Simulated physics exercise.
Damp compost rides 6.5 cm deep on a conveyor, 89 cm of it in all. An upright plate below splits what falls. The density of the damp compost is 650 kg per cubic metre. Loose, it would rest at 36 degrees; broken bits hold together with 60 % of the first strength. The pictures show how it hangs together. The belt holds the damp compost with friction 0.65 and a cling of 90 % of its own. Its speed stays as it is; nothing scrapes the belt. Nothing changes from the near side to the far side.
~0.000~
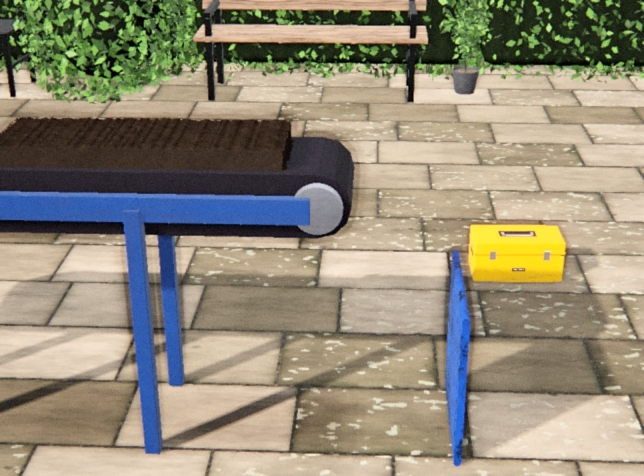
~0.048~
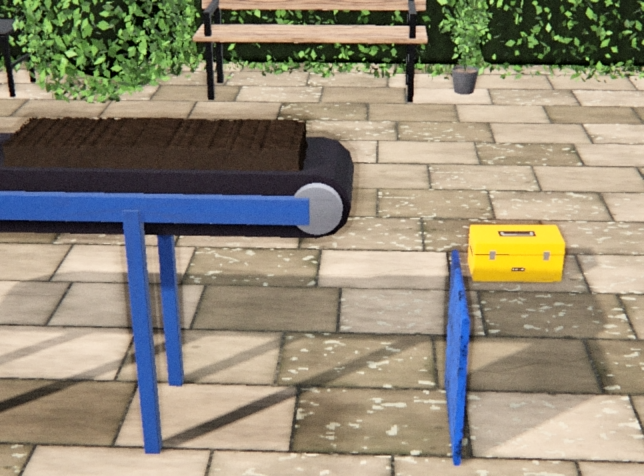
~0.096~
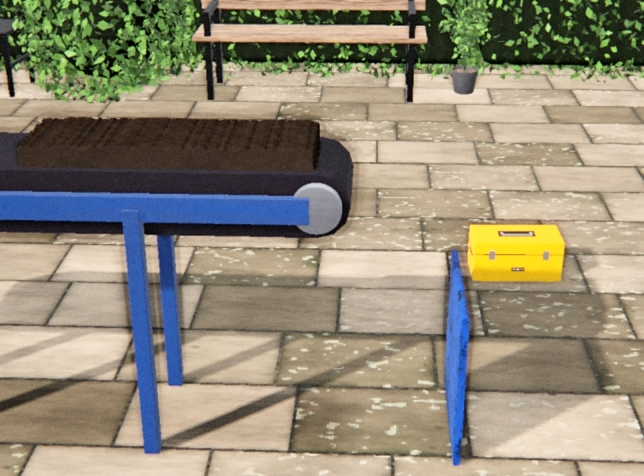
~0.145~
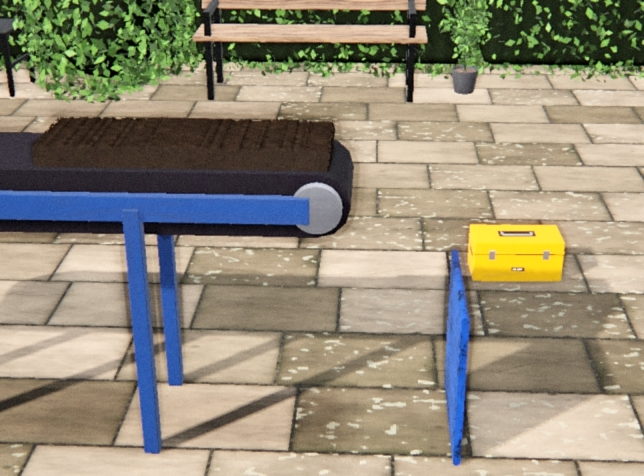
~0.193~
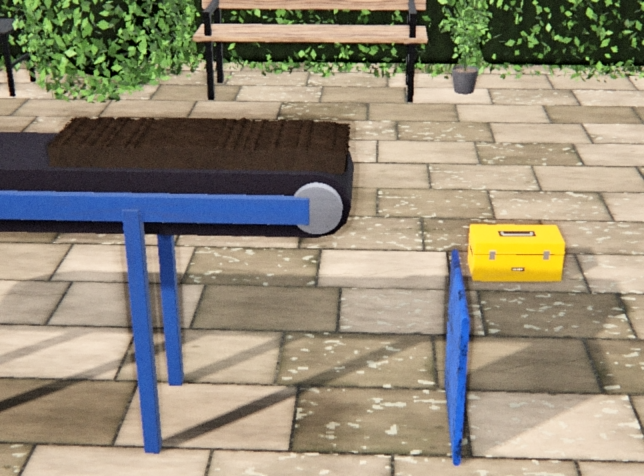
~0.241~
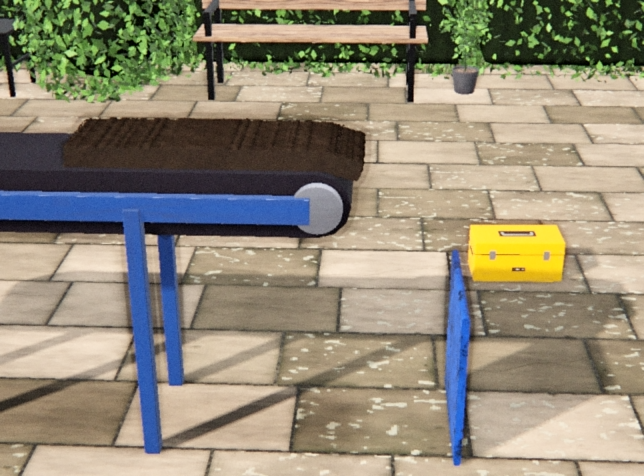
Dark slab of damp compost riding right along a blue-framed conveyor, its front edge passing over the end roller in one piece.
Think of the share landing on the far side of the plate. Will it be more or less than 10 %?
Expect less than 10 %.
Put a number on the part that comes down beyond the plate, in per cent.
Near 0 %.
After 0.51 s, 0 % is beyond the plate's line.
After 0.82 s, 0 % is beyond the plate's line.
After 1.14 s, 0 % is beyond the plate's line.
After 1.45 s, 0 % is beyond the plate's line.
After 2.66 s, 0 % is beyond the plate's line.
